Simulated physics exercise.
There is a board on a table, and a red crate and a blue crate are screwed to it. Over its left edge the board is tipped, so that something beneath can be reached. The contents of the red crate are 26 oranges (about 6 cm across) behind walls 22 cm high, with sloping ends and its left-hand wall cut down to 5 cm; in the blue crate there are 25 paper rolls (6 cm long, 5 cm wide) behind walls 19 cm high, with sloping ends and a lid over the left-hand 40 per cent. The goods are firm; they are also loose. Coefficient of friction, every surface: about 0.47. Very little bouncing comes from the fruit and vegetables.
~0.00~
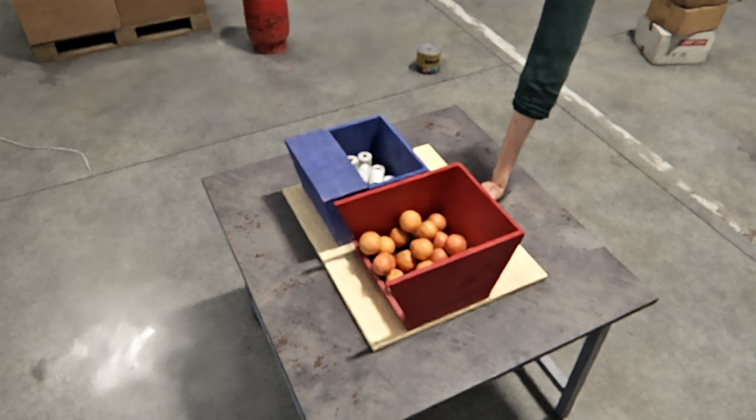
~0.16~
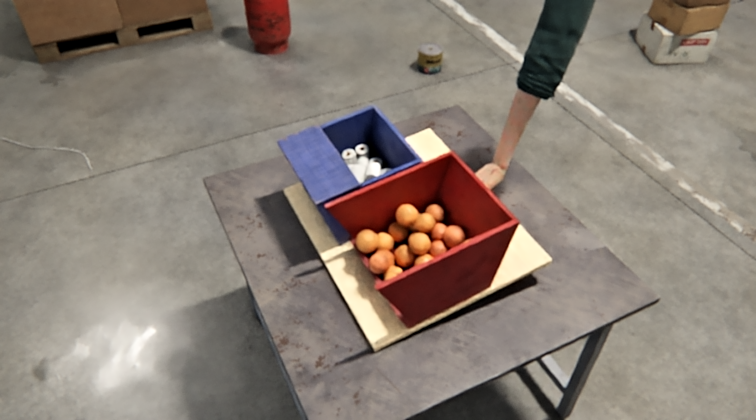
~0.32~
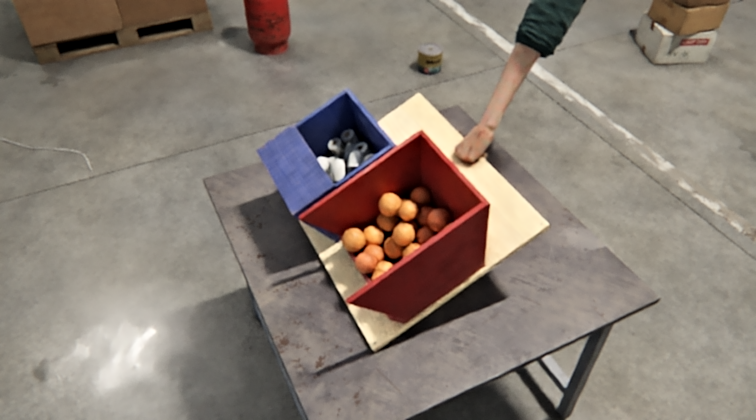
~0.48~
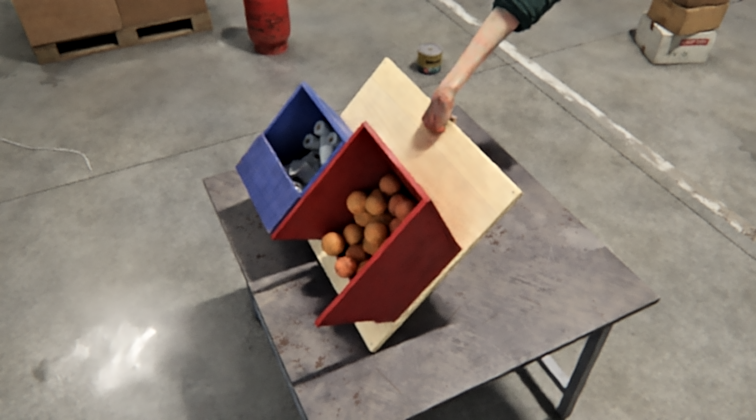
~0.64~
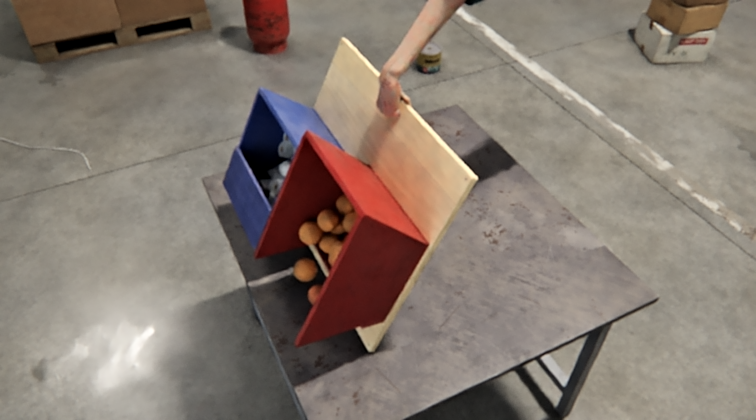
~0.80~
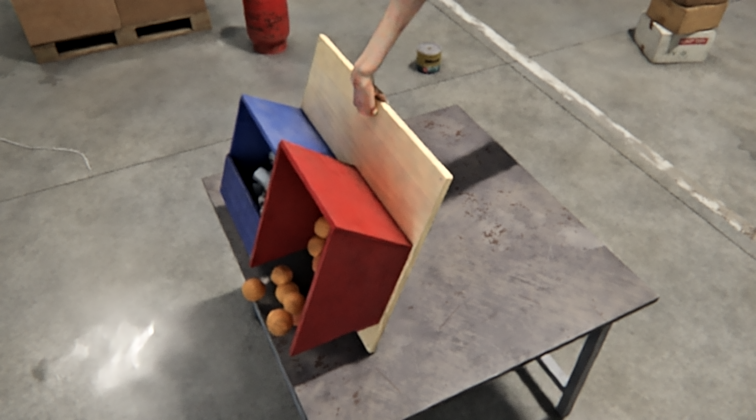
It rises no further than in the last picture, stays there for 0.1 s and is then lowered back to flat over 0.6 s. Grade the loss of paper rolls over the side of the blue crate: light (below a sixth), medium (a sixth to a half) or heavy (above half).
Light.
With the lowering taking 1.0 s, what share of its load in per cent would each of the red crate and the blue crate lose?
In that case red crate 70 %, blue crate 0 %.
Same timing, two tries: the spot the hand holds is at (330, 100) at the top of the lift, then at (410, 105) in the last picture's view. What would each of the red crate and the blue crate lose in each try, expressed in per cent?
Red crate: 100 %, then 30 %; blue crate: 0 %, then 0 %.
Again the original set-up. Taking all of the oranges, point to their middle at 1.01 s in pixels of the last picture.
In the last picture they centre on about (319, 281).
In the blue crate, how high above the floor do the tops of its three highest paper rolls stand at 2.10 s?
Height: Roughly 12 cm.
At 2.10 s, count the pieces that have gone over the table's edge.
Estimate - about 8 in total.
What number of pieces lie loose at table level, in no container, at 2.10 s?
Around 8 of them.
After 1.01 s, tilt 65°; 10 of 26 out of the red crate and 0 of 25 out of the blue crate.
After 1.27 s, tilt 23°; 17 of 26 out of the red crate and 0 of 25 out of the blue crate.
After 1.63 s, tilt 0°; 18 of 26 out of the red crate and 0 of 25 out of the blue crate.
Final count (at 2.10 s), 18 of 26 out of the red crate and 0 of 25 out of the blue crate. Asked share, 0 of 25, 0 per cent.
